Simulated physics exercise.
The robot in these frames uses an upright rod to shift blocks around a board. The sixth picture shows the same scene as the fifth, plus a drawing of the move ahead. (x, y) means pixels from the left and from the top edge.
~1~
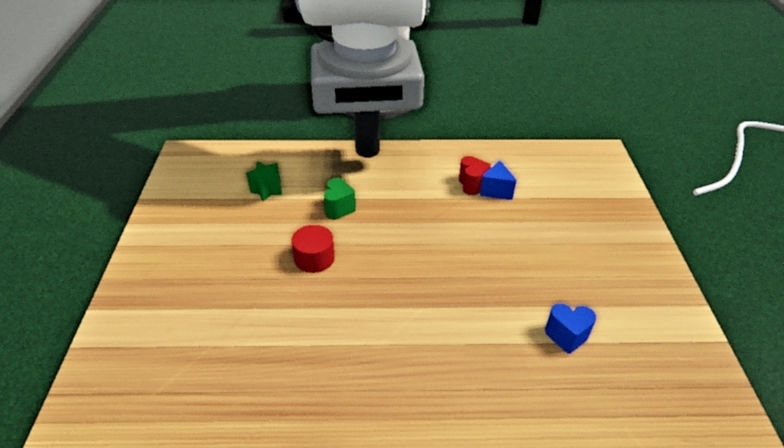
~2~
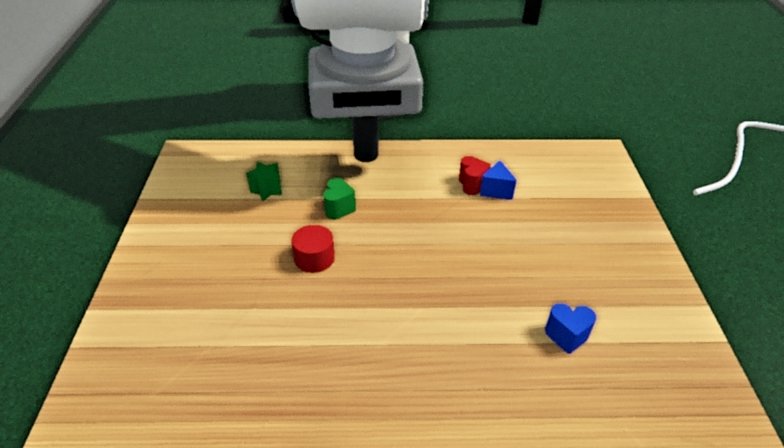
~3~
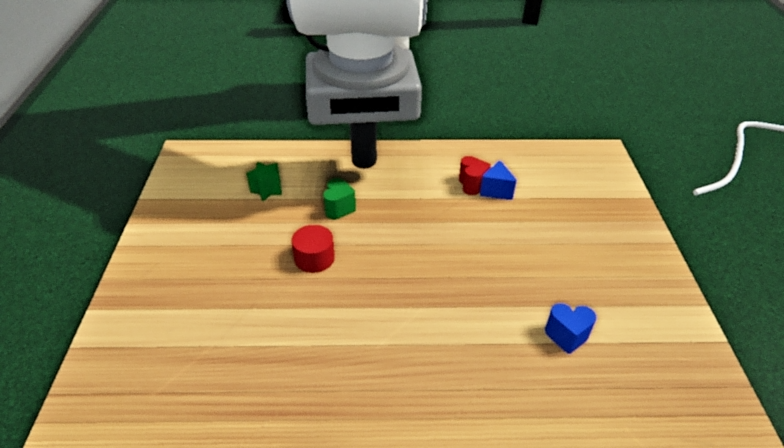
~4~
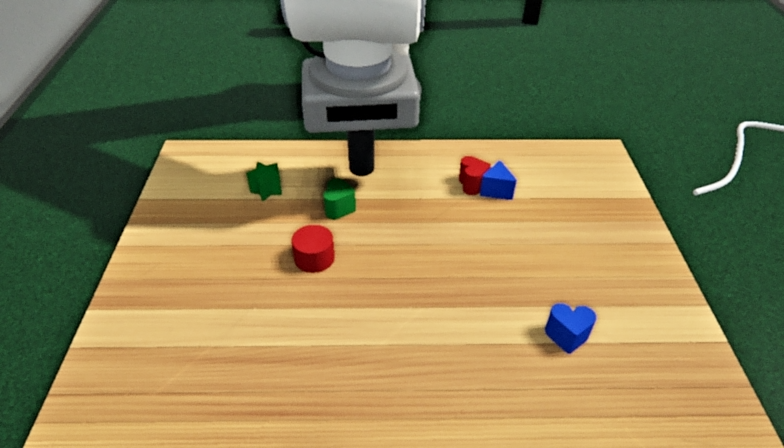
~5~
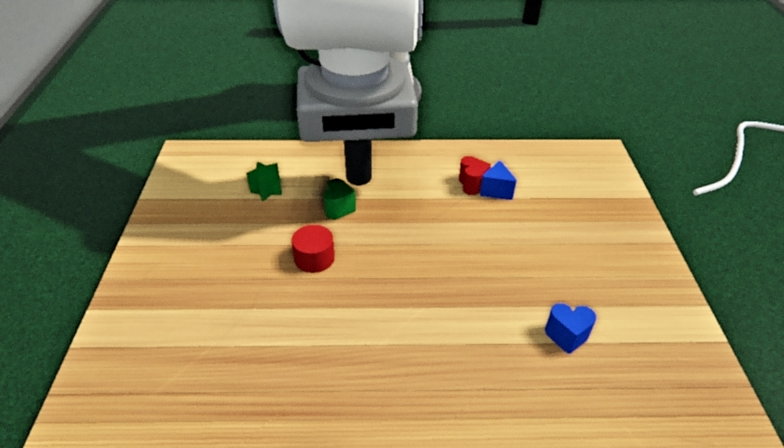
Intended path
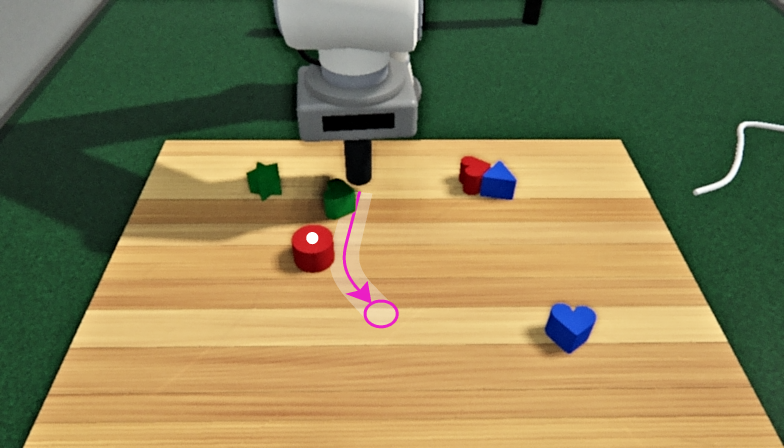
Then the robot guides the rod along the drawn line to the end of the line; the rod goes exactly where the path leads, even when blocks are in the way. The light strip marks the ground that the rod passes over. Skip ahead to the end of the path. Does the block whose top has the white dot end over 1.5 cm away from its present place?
That would be a no.
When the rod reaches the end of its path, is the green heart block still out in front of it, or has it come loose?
Final position: To the side or behind.
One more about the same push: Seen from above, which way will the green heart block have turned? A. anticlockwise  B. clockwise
(B)
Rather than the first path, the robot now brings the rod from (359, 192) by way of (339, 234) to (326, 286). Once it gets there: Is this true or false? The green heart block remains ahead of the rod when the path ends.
False.
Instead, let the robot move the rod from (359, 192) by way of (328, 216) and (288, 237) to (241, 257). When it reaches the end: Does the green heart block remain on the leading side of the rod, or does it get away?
At the end of the path, the rod has already lost the green heart block, which lies beside or behind it.
The line goes from (359, 192) through (350, 229) and (347, 272) to (381, 314); the dot is on the red round block.
The first path, step by step. One third of the way, rod (349, 216); green heart block (322, 202), turned 40° clockwise.
Two thirds of the way, rod (346, 259); red round block (306, 243); green heart block (322, 202), turned 40° clockwise.
At the end, rod (381, 300); red round block (306, 243); green heart block (322, 202), turned 40° clockwise.
